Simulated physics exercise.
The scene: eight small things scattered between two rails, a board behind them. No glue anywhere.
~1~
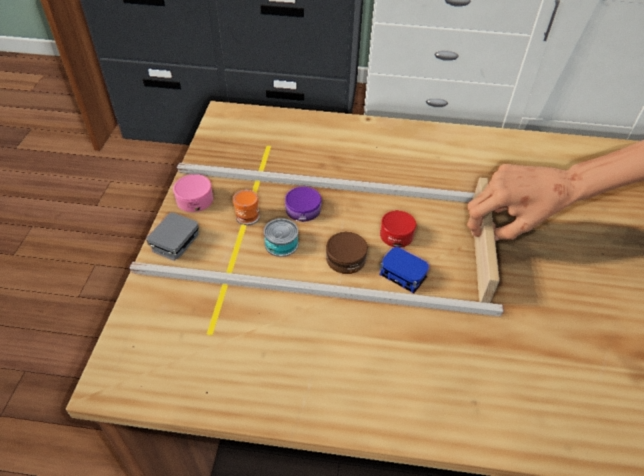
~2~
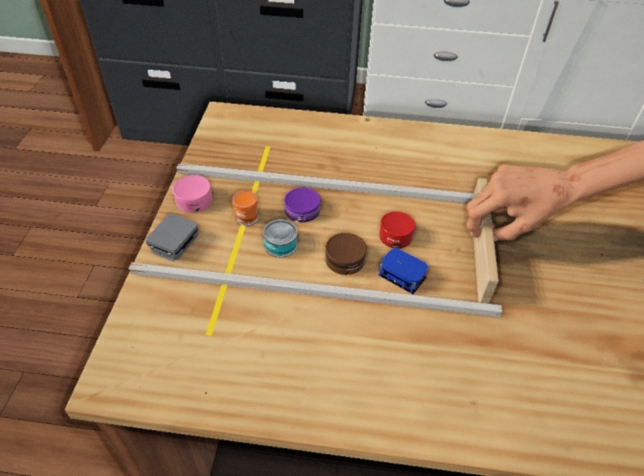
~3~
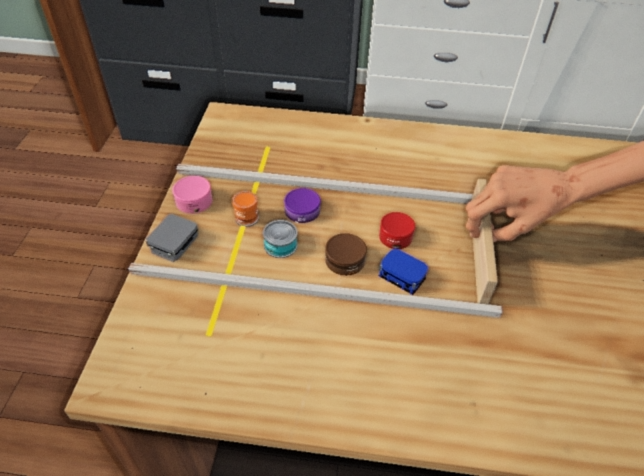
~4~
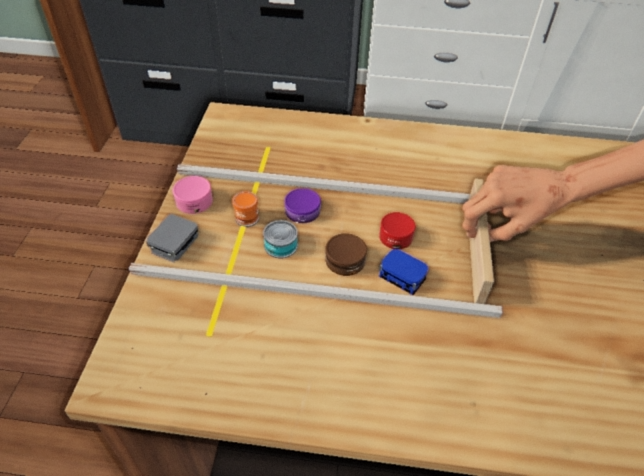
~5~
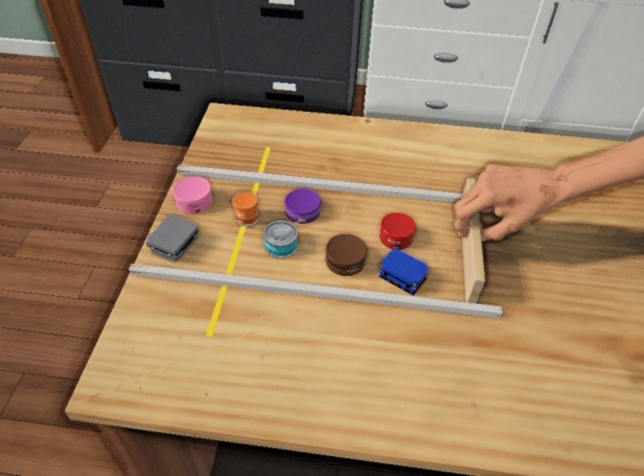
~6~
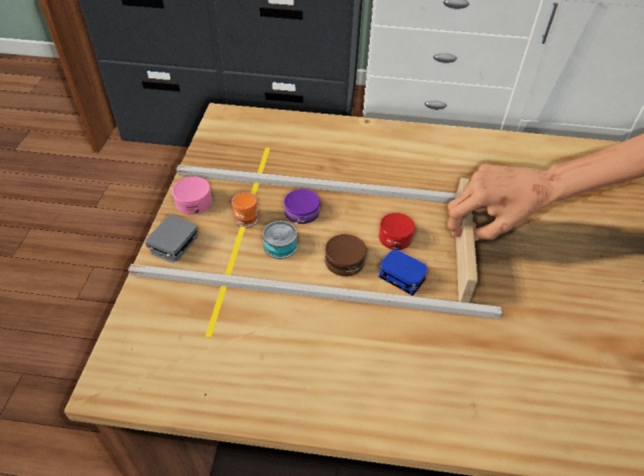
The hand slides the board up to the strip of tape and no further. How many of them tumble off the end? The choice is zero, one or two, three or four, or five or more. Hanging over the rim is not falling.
In the end the number that fall off is zero.
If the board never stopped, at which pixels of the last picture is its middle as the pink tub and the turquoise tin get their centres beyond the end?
For the pink tub at (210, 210), for the turquoise tin at (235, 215).
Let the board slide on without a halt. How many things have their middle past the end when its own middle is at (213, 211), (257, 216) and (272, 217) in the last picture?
The counts: 2, 0 and 0.
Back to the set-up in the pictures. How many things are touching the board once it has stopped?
It touches 3.
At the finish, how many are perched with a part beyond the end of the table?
It comes to 2.
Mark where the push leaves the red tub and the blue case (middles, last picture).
The red tub stops around (226, 218); the blue case around (209, 250).
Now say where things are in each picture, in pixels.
Grey case (175, 237); pink tub (194, 194); orange tin (247, 208); board (484, 238); tape (244, 225), in the first frame.
Pink tub (193, 194); red tub (397, 230), in the second frame.
Orange tin (246, 209); brown tub (346, 254), in the third frame.
Grey case (174, 239); purple tub (303, 206), in the fourth frame.
Pink tub (193, 195); board (472, 238), in the fifth frame.
Grey case (173, 239); pink tub (193, 196); orange tin (246, 210); board (464, 238); tape (243, 227), in the sixth frame.
A little later, none off yet; grey case at rest near (173, 239); pink tub at rest near (193, 196); orange tin at rest near (246, 210).
Next, none off yet; grey case at rest near (175, 240); pink tub moving near (189, 191); orange tin shifted about its own width near (233, 204).
When it is over, the number that fall off is zero.
